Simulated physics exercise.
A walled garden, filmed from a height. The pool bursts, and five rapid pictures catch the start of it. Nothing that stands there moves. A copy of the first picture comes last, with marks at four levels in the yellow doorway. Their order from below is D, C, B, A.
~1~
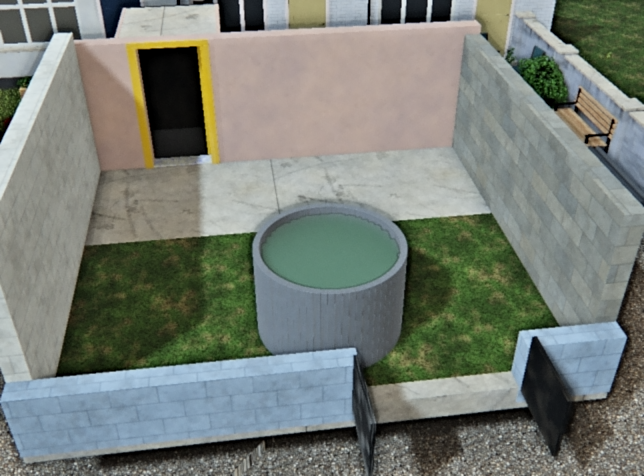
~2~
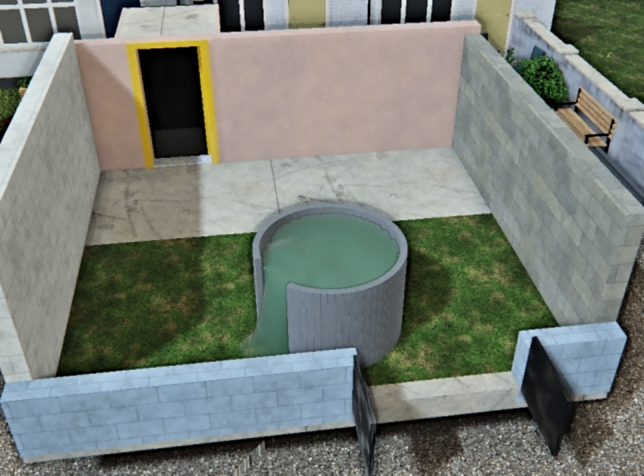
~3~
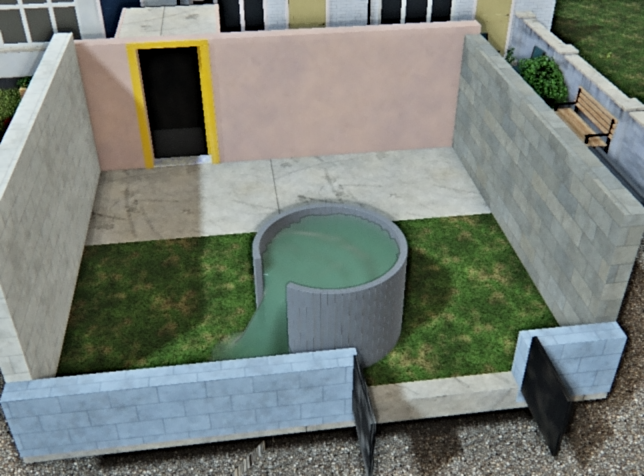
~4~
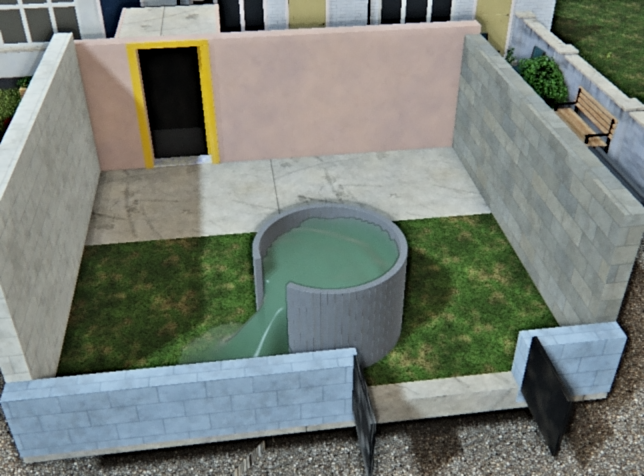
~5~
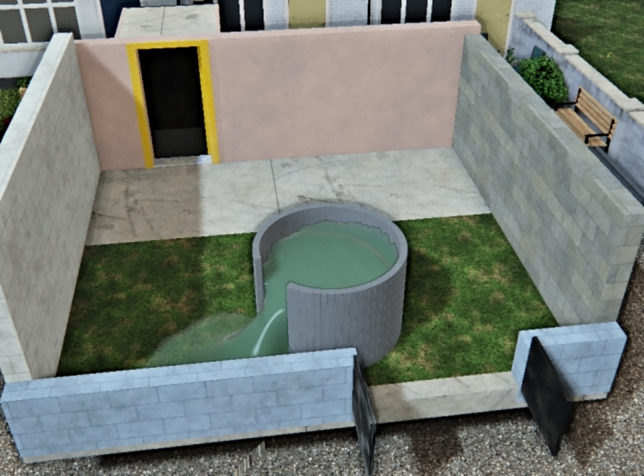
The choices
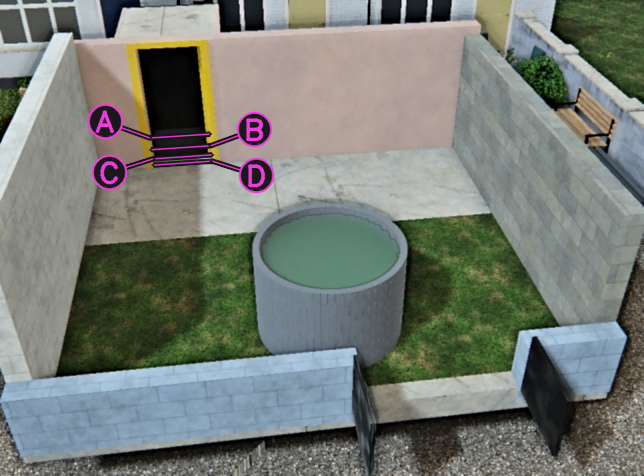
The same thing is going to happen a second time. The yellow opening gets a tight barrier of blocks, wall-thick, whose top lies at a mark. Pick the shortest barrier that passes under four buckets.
C is the one.
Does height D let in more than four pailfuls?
Yes, that goes wrong.
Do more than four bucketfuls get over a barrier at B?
No.
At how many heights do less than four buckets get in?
Three.
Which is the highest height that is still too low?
That would be D.
On the marked copy, A at (179, 136); B at (181, 147); C at (182, 156); D at (183, 163); from the bottom up D, C, B, A.
With A, nothing gets over.
With B, nothing gets over.
With C, a splash gets over, under a bucket.
With D, about 13 bucketfuls get in.
